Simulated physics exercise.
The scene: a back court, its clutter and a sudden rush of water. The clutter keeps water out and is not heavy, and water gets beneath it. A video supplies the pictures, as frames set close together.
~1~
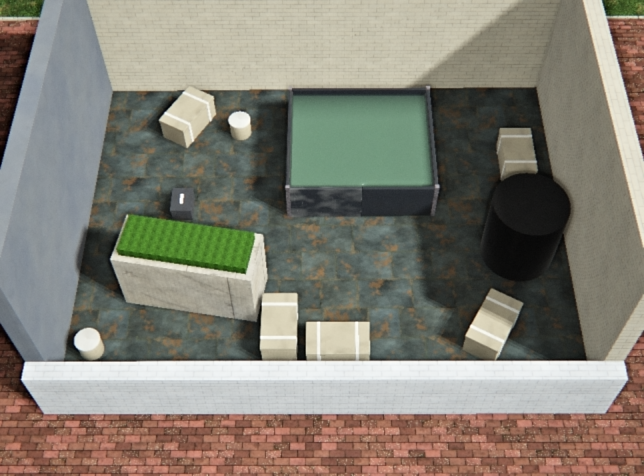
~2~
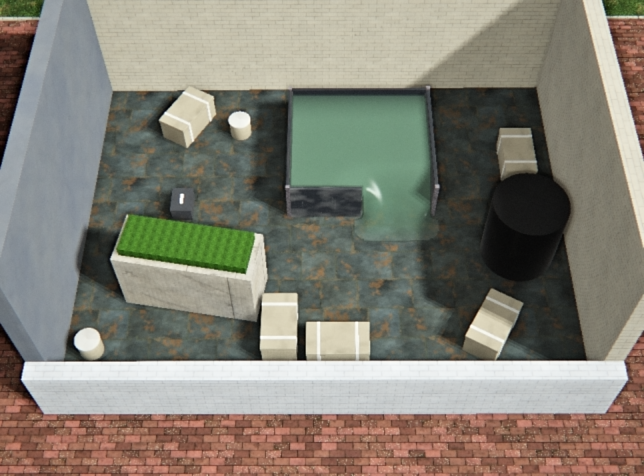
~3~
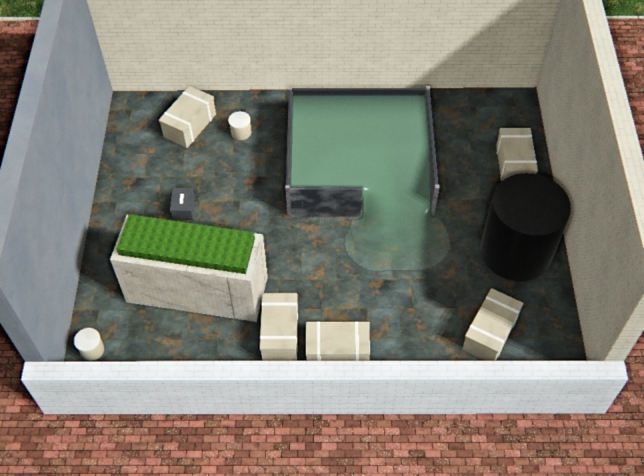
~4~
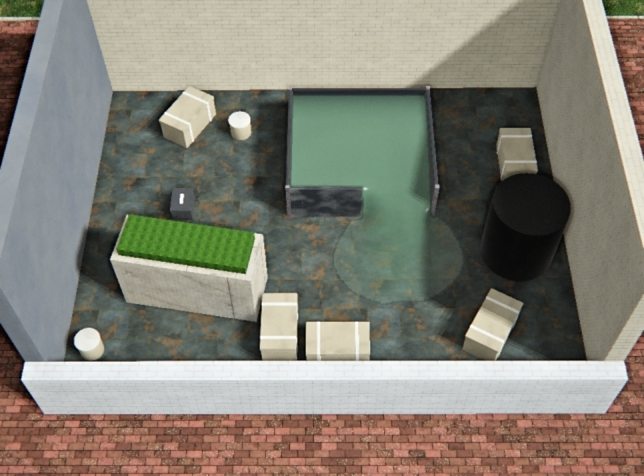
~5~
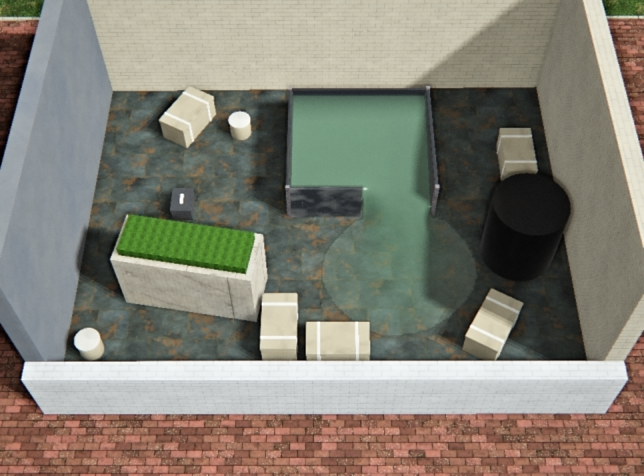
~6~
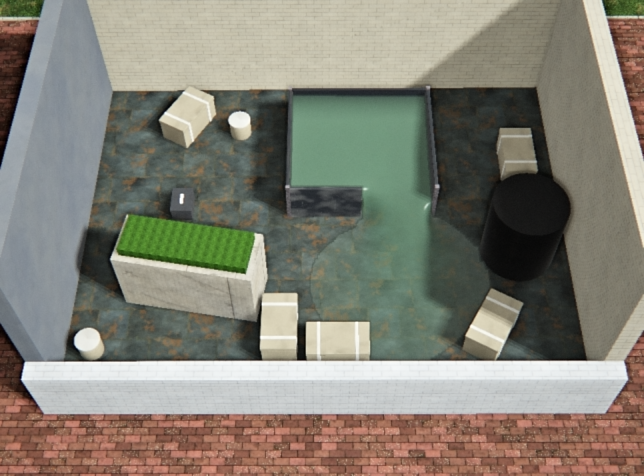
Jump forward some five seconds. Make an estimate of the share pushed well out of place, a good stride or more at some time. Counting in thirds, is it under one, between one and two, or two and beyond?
Share: A third up to two thirds.
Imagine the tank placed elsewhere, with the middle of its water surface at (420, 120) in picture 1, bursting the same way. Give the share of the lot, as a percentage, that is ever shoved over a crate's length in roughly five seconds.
My answer would be about 40 in a hundred.
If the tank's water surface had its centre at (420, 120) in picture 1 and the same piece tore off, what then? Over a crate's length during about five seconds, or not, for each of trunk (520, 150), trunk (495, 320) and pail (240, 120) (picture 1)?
In order: Remained close by, went well off, remained close by.
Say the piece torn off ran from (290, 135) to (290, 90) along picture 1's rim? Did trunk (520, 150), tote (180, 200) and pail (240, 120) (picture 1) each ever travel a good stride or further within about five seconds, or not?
Here is how they go, in order: Fails to go that far, dislodged that far, and dislodged that far.
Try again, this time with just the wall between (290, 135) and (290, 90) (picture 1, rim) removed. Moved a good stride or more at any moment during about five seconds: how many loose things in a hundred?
Estimate: Some 50 per cent.
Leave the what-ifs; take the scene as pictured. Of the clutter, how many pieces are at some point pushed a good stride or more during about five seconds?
I make it 3 of them.
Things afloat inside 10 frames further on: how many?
By my tally, 2.
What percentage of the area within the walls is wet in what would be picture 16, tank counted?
About 40 in a hundred.
A moment on, 0 of 8 are well off their spots; 0 afloat.
Next, 1 of 8 are well off their spots; 2 afloat.
Later, 2 of 8 are well off their spots; 4 afloat.
In the end, 2 of 8 are well off their spots, and 3 have been at some point; 4 afloat.
